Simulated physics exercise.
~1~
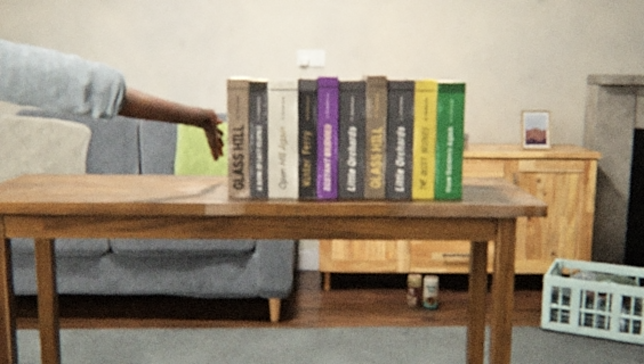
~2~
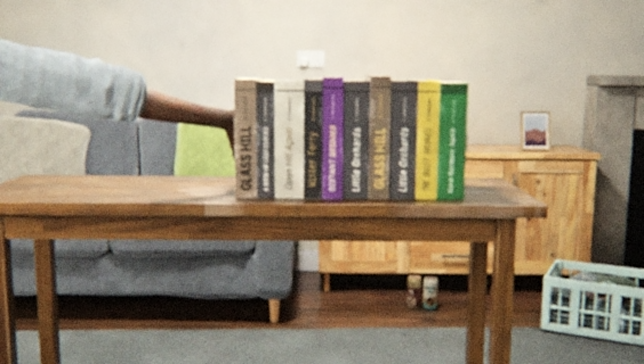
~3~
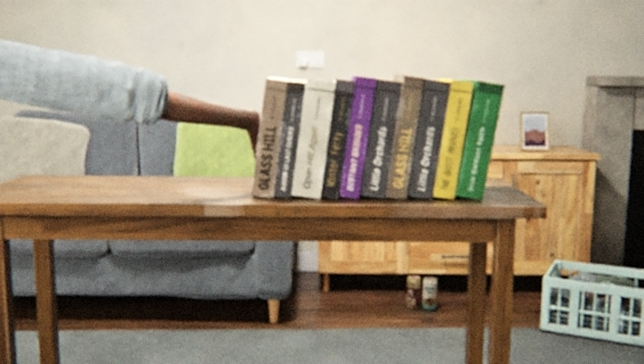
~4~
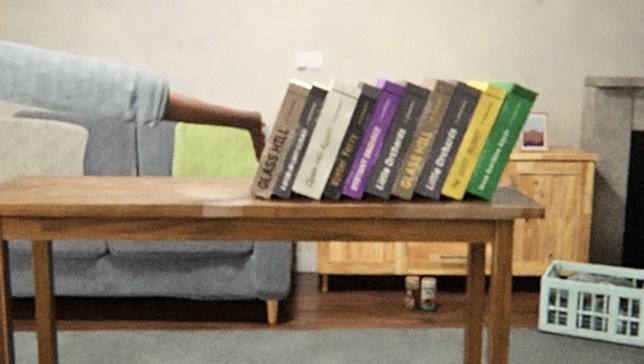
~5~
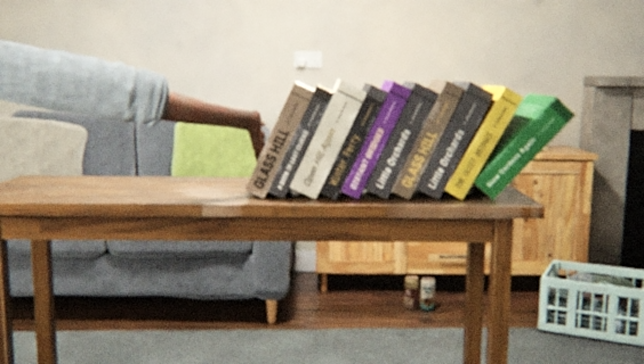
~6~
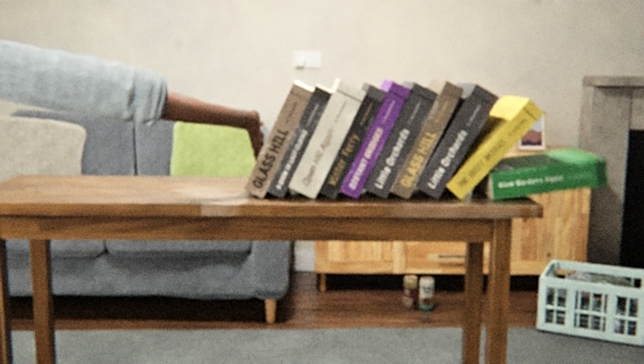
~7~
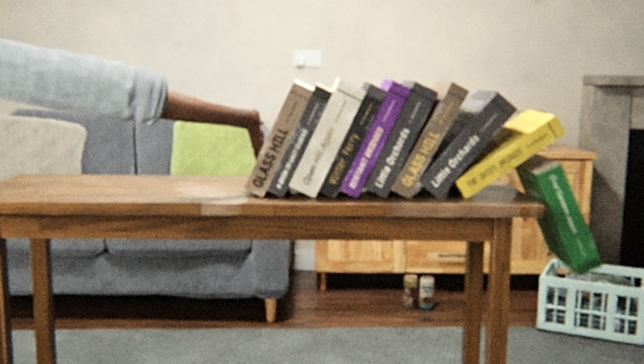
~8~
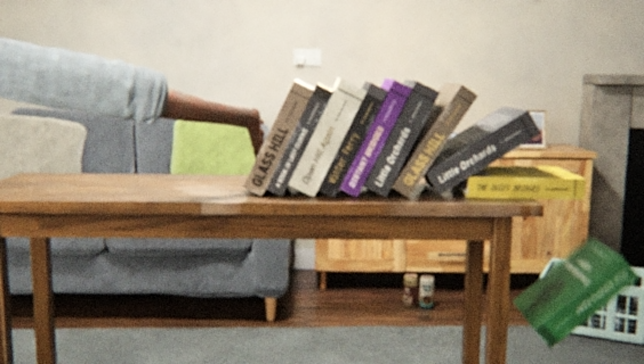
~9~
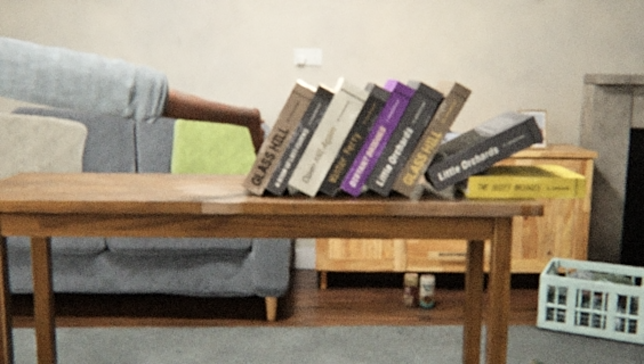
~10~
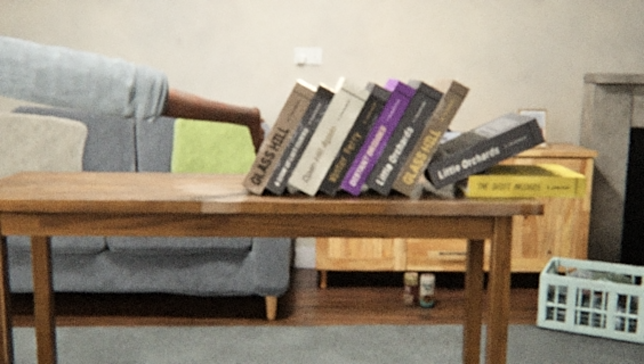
A hand pushed a row of upright books to the right along a wooden table until they leaned over, and the green one at the end tumbled off the edge, leaving the yellow one lying flat and overhanging while the rest stayed slanted behind it.
